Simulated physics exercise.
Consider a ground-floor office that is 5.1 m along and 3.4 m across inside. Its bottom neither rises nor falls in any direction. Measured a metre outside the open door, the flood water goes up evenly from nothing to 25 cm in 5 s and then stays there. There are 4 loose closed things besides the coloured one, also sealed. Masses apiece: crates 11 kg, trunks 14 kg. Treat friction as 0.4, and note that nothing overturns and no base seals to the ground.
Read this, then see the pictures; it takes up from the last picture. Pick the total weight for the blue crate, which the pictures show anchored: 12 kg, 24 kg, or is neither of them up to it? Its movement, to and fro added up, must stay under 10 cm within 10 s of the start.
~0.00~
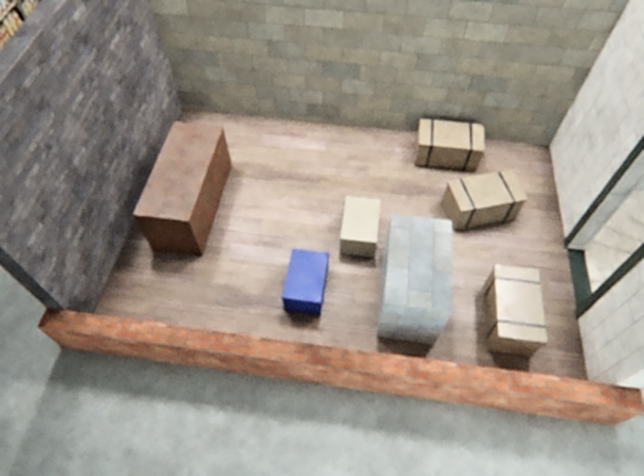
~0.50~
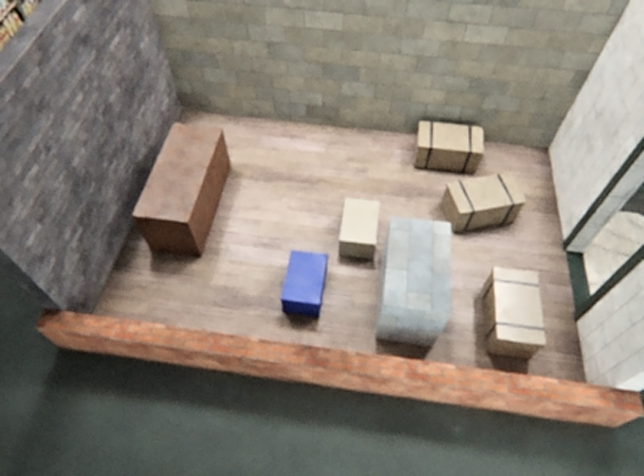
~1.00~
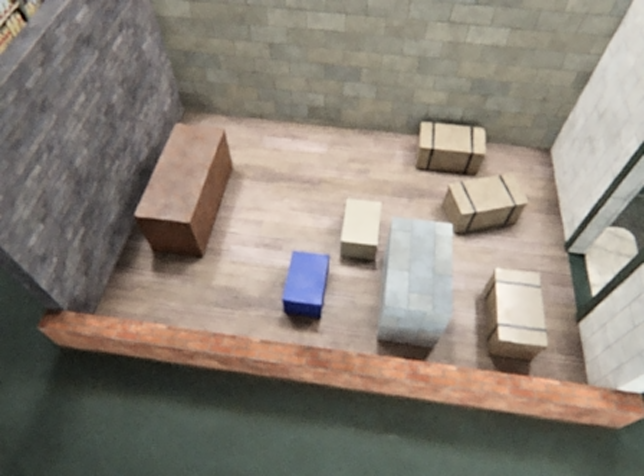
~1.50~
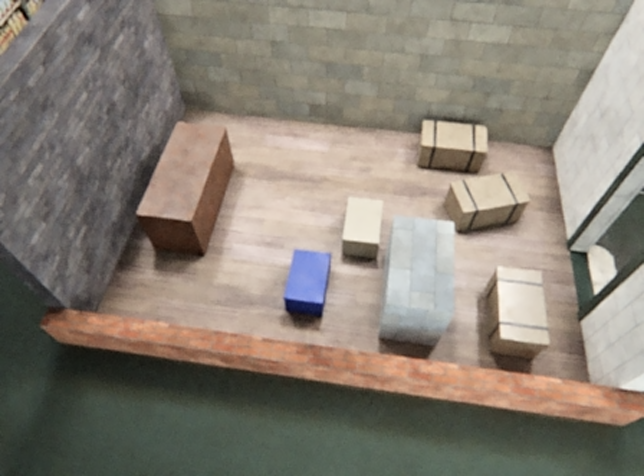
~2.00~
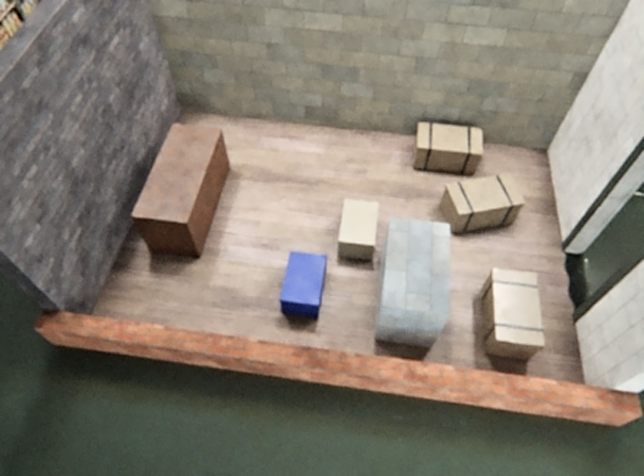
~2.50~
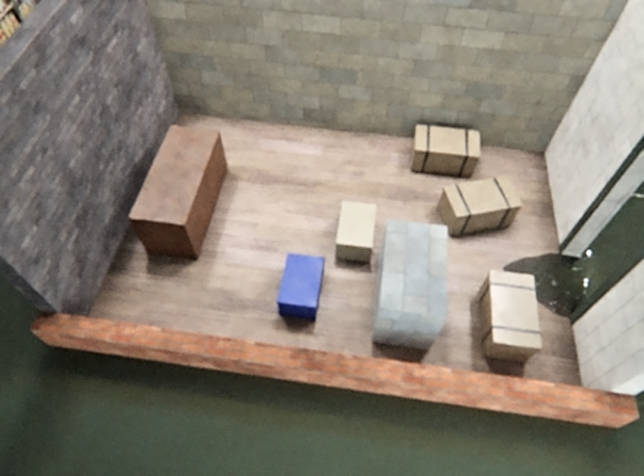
12 kg is enough.
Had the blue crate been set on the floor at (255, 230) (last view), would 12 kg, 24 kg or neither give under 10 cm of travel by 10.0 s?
Here the lighter suffices.
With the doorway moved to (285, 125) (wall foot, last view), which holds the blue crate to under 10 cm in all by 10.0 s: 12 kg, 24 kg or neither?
In that setup neither mass works.
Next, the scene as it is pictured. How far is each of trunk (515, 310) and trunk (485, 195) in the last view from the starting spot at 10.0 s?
First 30 cm, then 60 cm.
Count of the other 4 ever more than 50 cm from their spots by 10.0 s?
3.
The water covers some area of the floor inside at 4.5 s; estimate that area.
I'd put it close to 4.0 m2.
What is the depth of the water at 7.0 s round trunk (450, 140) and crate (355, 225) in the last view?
About 2 and 3 cm.
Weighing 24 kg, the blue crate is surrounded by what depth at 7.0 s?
Roughly 3 cm.
After 3.5 s the blue crate would be 0 cm from its start with 12 kg and 0 cm from its start with 24 kg; 0 cm of water round it then.
After 4.5 s the blue crate would be 0 cm from its start with 12 kg and 0 cm from its start with 24 kg; 0 cm of water round it then.
After 7.0 s the blue crate would be 0 cm from its start with 12 kg and 0 cm from its start with 24 kg; 3 cm of water round it then.
After 10.0 s the blue crate would be 0 cm from its start with 12 kg and 0 cm from its start with 24 kg; 3 cm of water round it then.
